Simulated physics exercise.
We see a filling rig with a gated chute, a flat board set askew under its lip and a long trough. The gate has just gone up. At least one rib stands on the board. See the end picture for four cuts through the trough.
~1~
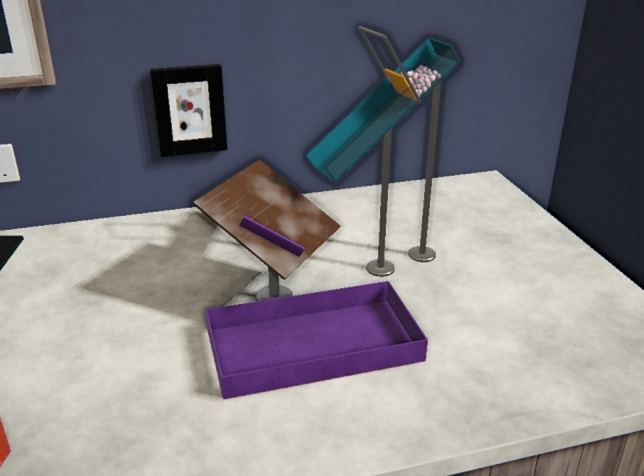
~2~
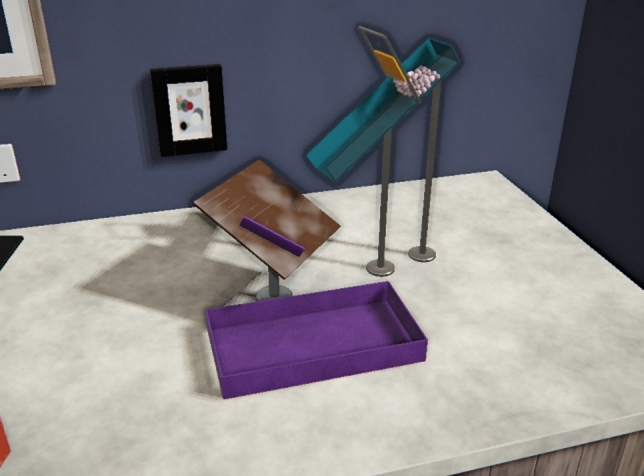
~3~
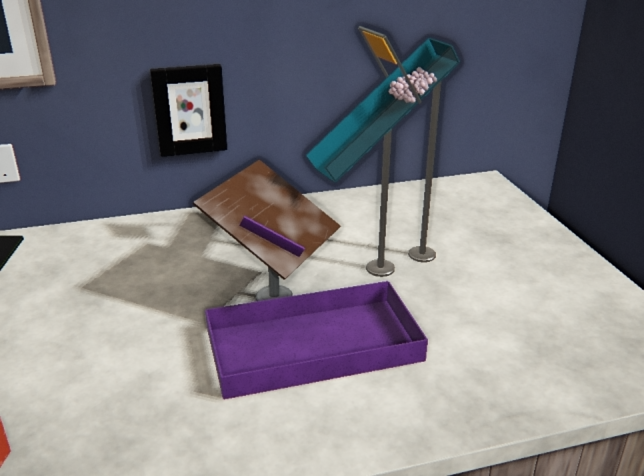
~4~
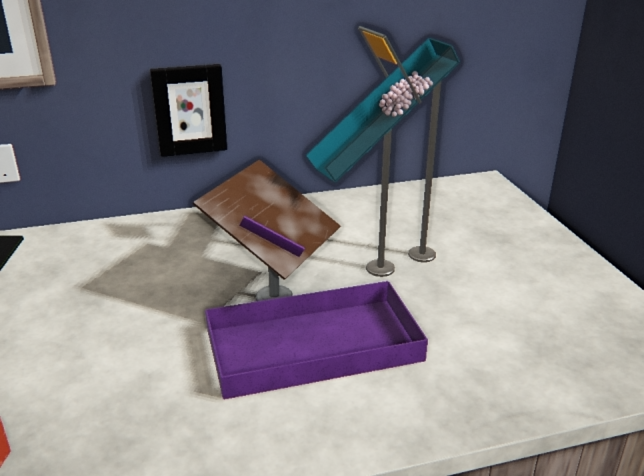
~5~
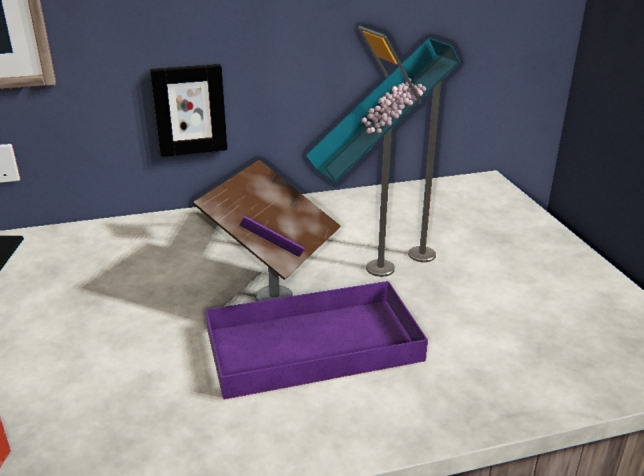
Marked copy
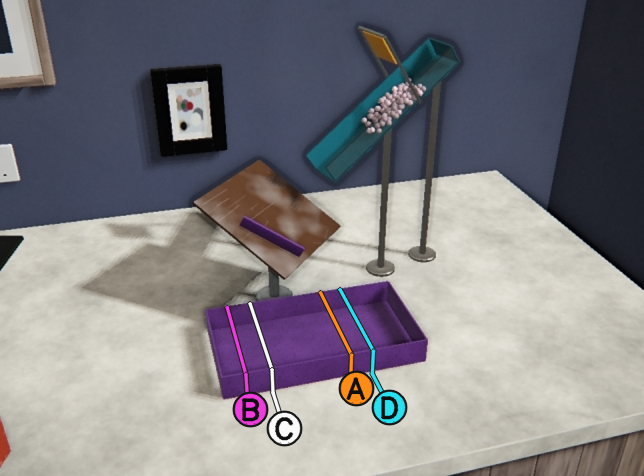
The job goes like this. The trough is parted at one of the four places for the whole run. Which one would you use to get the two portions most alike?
The answer is line D.
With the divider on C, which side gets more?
The right side.
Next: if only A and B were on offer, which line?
Line A.
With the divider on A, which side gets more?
The right side.
On the marked copy, line A crosses the front rim at (351, 354); line B crosses the front rim at (245, 373); line C crosses the front rim at (271, 368); line D crosses the front rim at (373, 350).
For line A, of what is caught, a small part on the left of the divider, most on the right.
For line B, of what is caught, none on the left of the divider, all on the right.
For line C, of what is caught, a stray few on the left of the divider, nearly all on the right.
For line D, of what is caught, about half on the left of the divider, about half on the right.
